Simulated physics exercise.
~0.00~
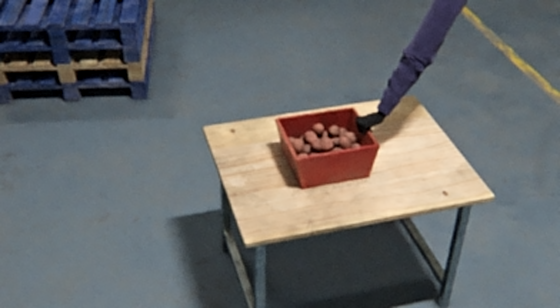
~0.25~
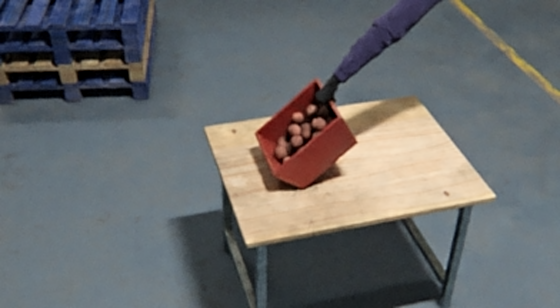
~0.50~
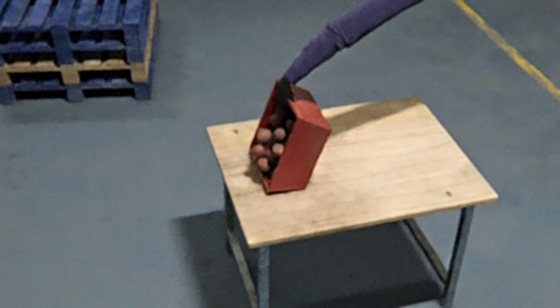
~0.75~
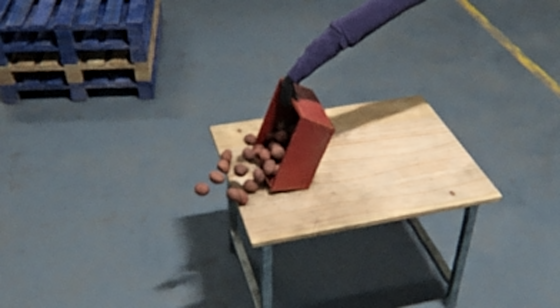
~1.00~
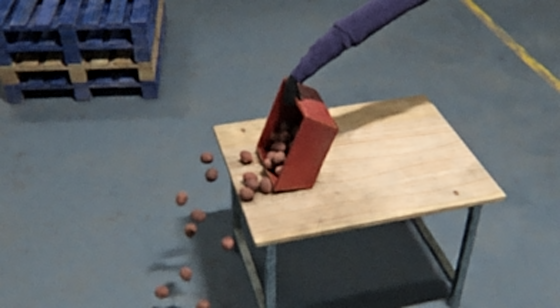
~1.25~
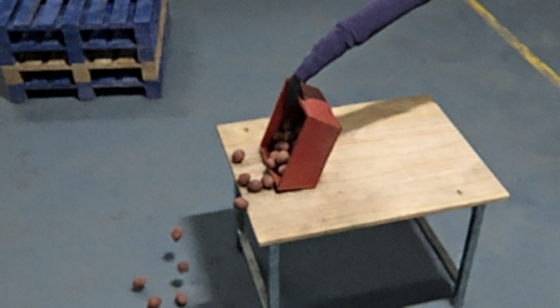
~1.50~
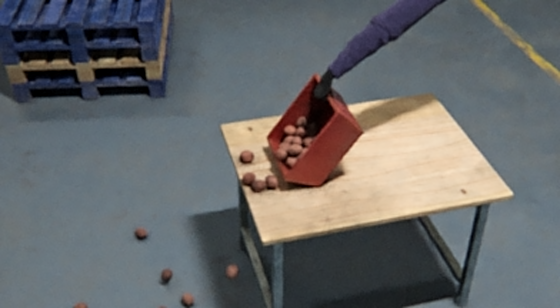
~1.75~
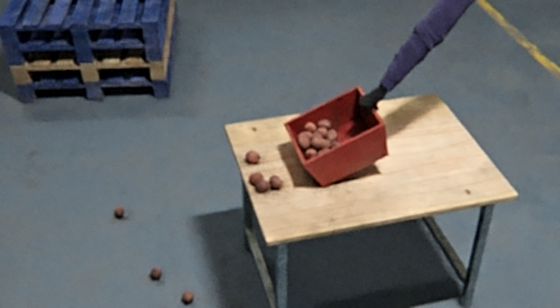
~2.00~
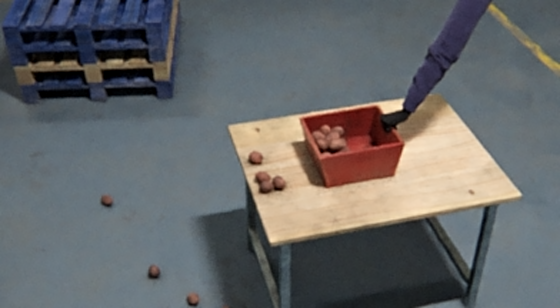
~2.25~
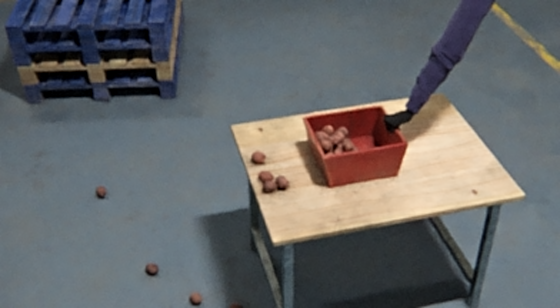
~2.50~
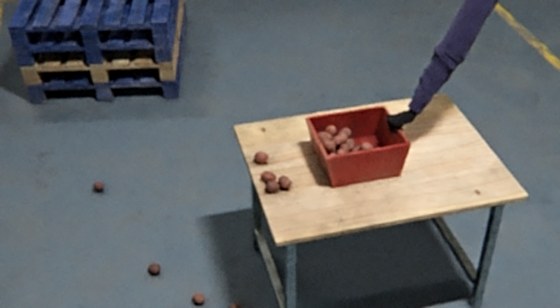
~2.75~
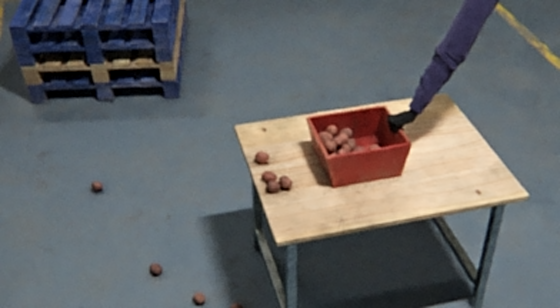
The clip opens on a red box of small red potatoes standing on a wooden table, with a purple-sleeved, dark-gloved arm holding its right side and blue pallets behind. The arm lifts that side and tips the box steeply to the left. The potatoes slide toward the low side, then spill over the tabletop, and several drop off the left edge and scatter across the floor. The arm then lowers the box until it sits upright again. At the end, many potatoes remain inside, four rest on the table beside it, and others lie on the floor.
